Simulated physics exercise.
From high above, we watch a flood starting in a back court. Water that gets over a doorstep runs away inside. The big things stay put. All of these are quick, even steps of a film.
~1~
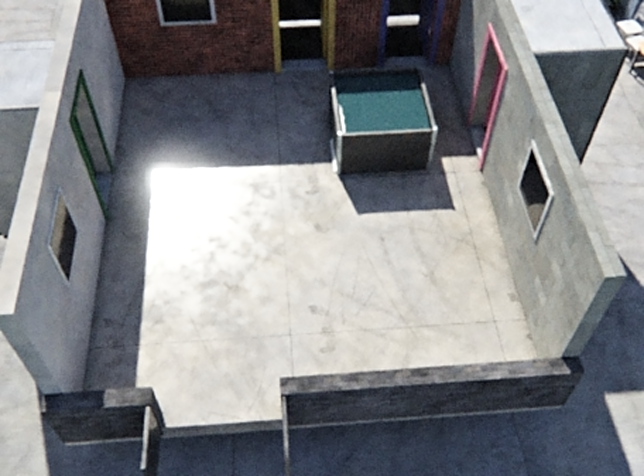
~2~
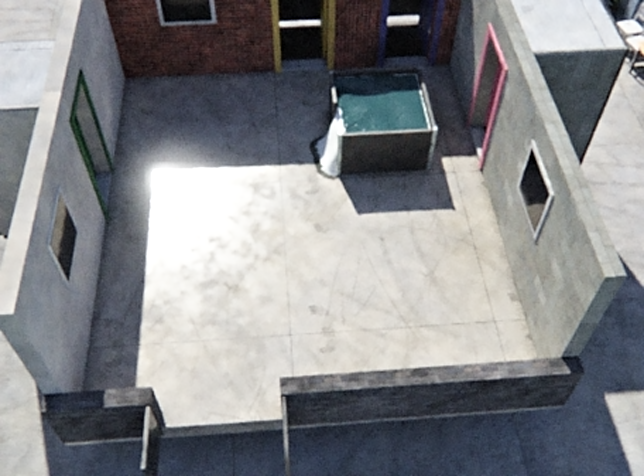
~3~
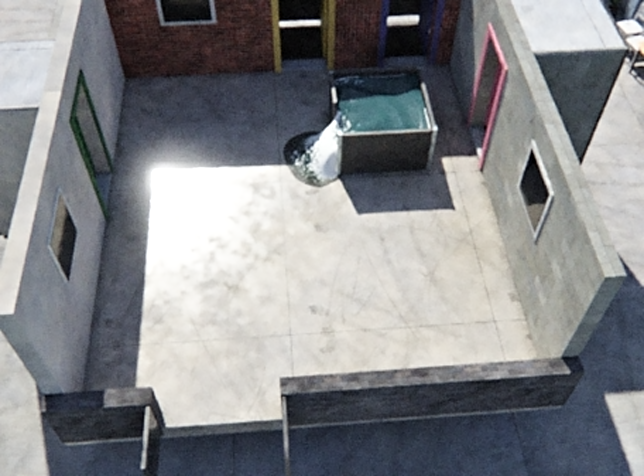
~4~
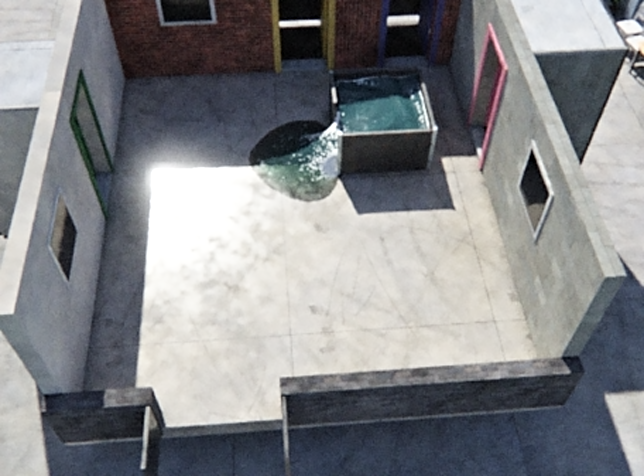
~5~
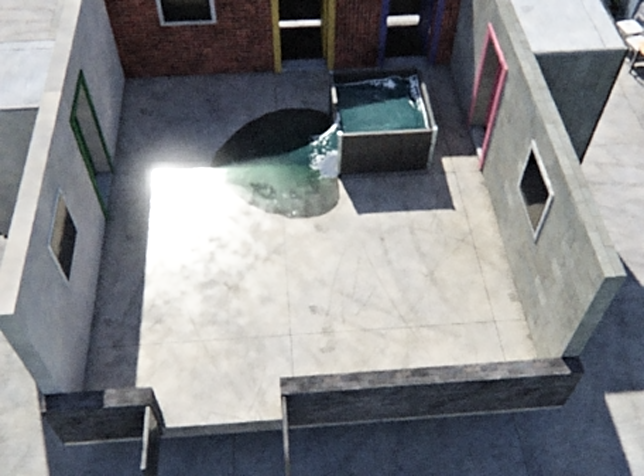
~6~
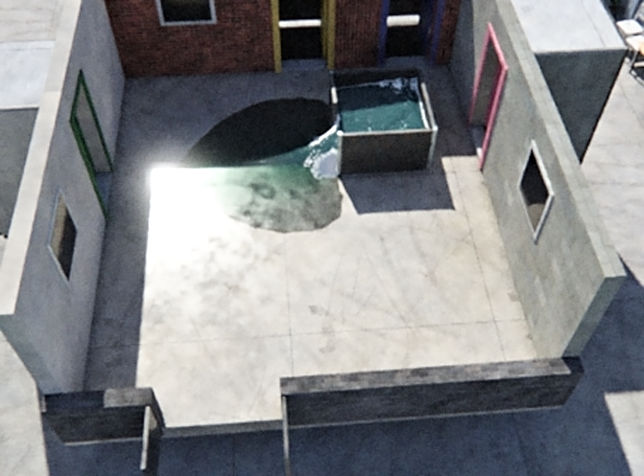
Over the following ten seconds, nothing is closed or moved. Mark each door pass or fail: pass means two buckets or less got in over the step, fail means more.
Yellow door - pass, green door - fail, pink door - pass, blue door - pass.
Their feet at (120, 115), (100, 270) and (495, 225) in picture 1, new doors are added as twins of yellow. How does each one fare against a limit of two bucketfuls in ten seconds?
The three doors, in turn: Is beyond it, is beyond it, is short of it.
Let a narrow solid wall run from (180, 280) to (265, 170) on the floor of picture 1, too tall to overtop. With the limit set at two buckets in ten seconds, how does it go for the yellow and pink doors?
So the yellow door fails to reach it and the pink door fails to reach it.
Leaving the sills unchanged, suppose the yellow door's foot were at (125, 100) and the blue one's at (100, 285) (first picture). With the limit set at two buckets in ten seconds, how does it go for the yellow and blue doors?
Short version: The yellow door tops the limit and the blue door tops the limit.
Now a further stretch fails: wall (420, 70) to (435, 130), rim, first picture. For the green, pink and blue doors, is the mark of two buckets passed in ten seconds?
The green one falls short, the pink one exceeds the limit and the blue one exceeds the limit.
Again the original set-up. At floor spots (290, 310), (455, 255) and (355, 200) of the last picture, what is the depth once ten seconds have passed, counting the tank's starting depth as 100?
In order: Roughly 4, 2 and 0 in a hundred.
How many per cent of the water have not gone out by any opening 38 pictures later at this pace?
I reckon around 88 in a hundred.
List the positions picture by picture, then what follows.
In the first frame, still water in the tank at (381, 104).
In the second frame, water pours out at (338, 142) and has run to (317, 143).
In the third frame, water pours out at (338, 145) and has run to (290, 146).
In the fourth frame, the front is at (256, 153), out from the gap at (338, 146).
In the fifth frame, the front is at (215, 167), out from the gap at (338, 146).
In the sixth frame, the front is at (183, 177), out from the gap at (338, 146).
A moment on, water covers 35 % of the floor; the yellow door not reached, the green door under two buckets in, the pink door not reached, the blue door not reached.
Next, water covers 45 % of the floor; the yellow door wet at the sill, nothing in, the green door over two buckets in, the pink door not reached, the blue door not reached.
Then, water covers 45 % of the floor; the yellow door wet at the sill, nothing in, the green door far over two buckets in, the pink door not reached, the blue door not reached.
Later, water covers 65 % of the floor; the yellow door wet at the sill, nothing in, the green door far over two buckets in, the pink door not reached, the blue door wet at the sill, nothing in.
In the end, water covers 90 % of the floor; the yellow door wet at the sill, nothing in, the green door far over two buckets in, the pink door wet at the sill, nothing in, the blue door under two buckets in.
